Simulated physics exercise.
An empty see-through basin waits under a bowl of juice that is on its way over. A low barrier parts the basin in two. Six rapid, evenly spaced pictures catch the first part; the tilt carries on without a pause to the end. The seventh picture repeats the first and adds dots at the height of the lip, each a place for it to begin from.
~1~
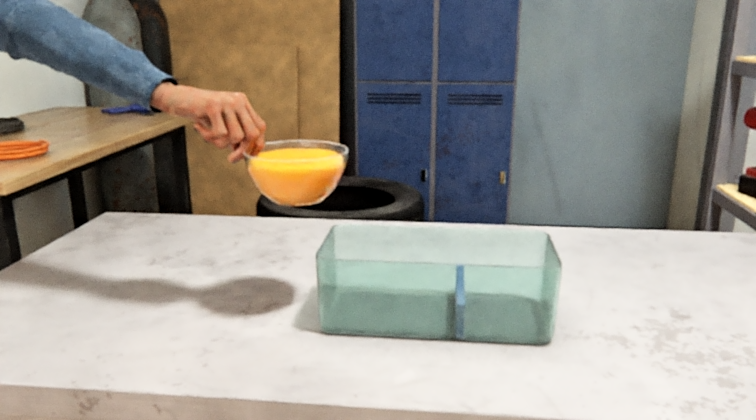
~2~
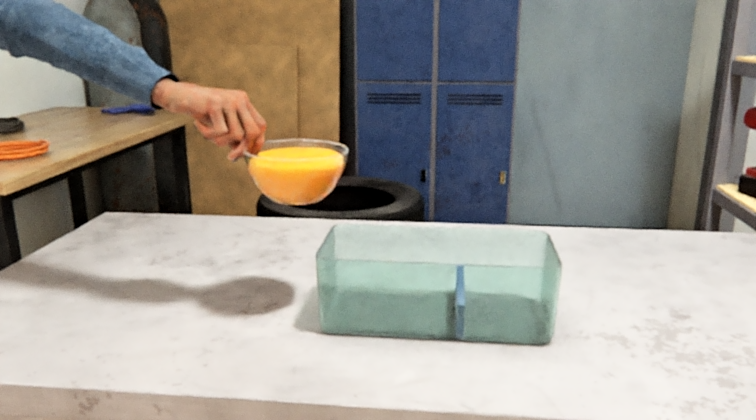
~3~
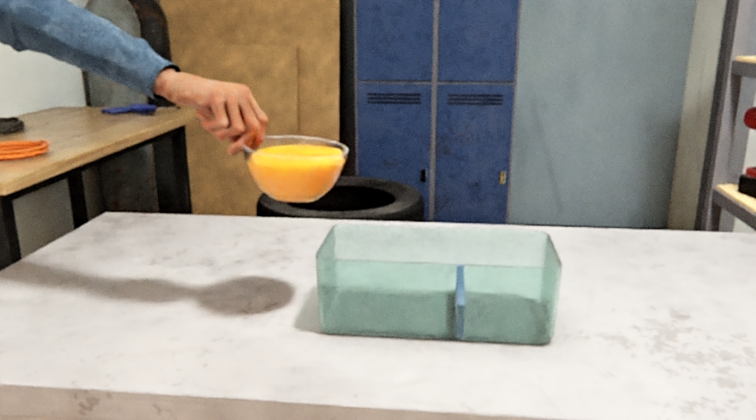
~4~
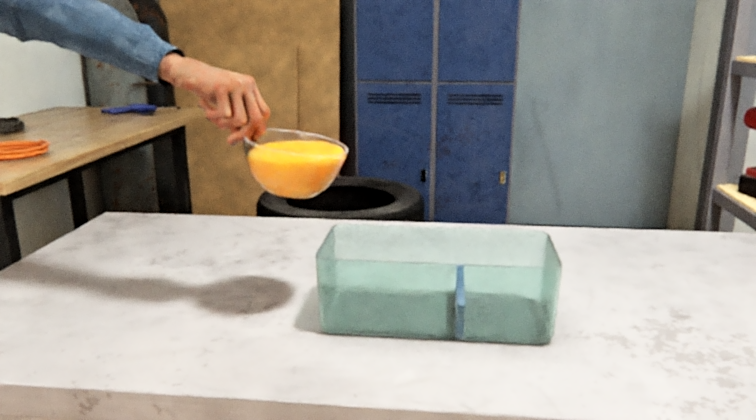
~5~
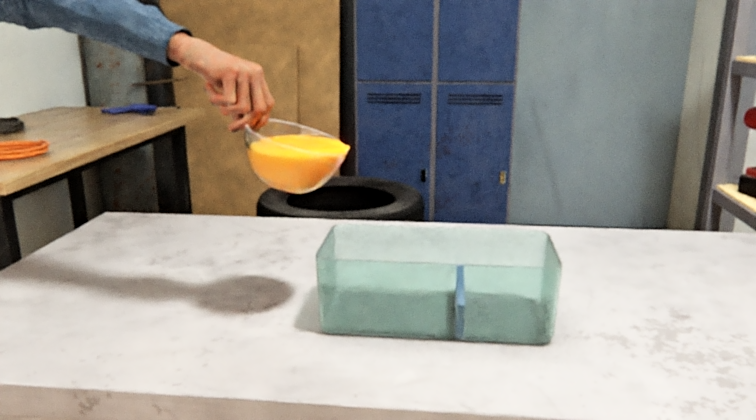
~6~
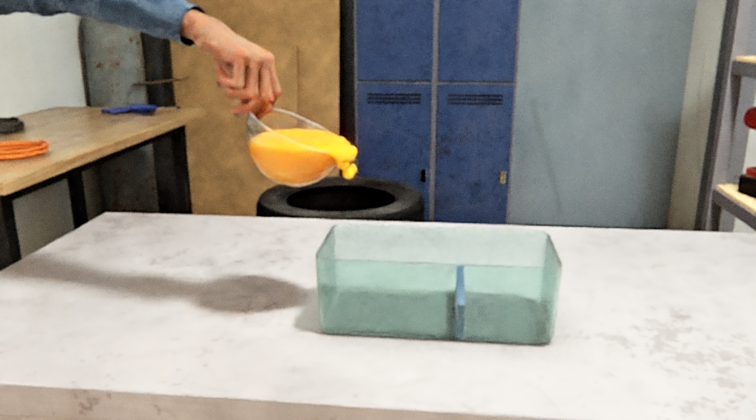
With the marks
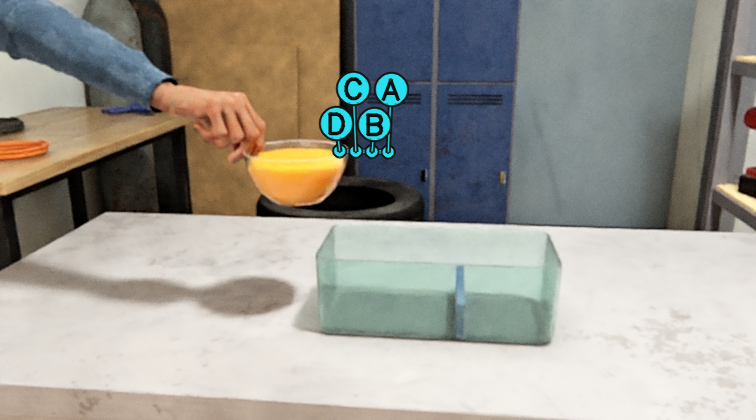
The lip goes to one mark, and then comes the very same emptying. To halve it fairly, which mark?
Best: A.
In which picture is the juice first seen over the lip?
In picture 5.
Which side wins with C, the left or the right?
The left side.
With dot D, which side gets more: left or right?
The left side.
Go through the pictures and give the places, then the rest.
Upright, lip at (345, 151); basin from (320, 329) to (553, 341); top of the wall at (460, 284); nothing has left yet, in the first picture.
Upright, lip at (345, 151); nothing has left yet, in the second picture.
Tipped about 4°, lip at (345, 151); nothing has left yet, in the third picture.
Tipped about 9°, lip at (345, 151); nothing has left yet, in the fourth picture.
Tipped about 16°, lip at (345, 151); juice is over the lip, down to (345, 151), in the fifth picture.
Tipped about 25°, lip at (345, 151); juice is over the lip, down to (351, 174), in the sixth picture.
On the marked copy, A at (388, 151); B at (371, 151); C at (355, 151); D at (339, 150).
Choosing A, about 54 % ends left of the wall and 44 % right of it.
Choosing B, about 93 % ends left of the wall and 6 % right of it.
Choosing C, about 97 % ends left of the wall and 3 % right of it.
Choosing D, about 96 % ends left of the wall and 3 % right of it.
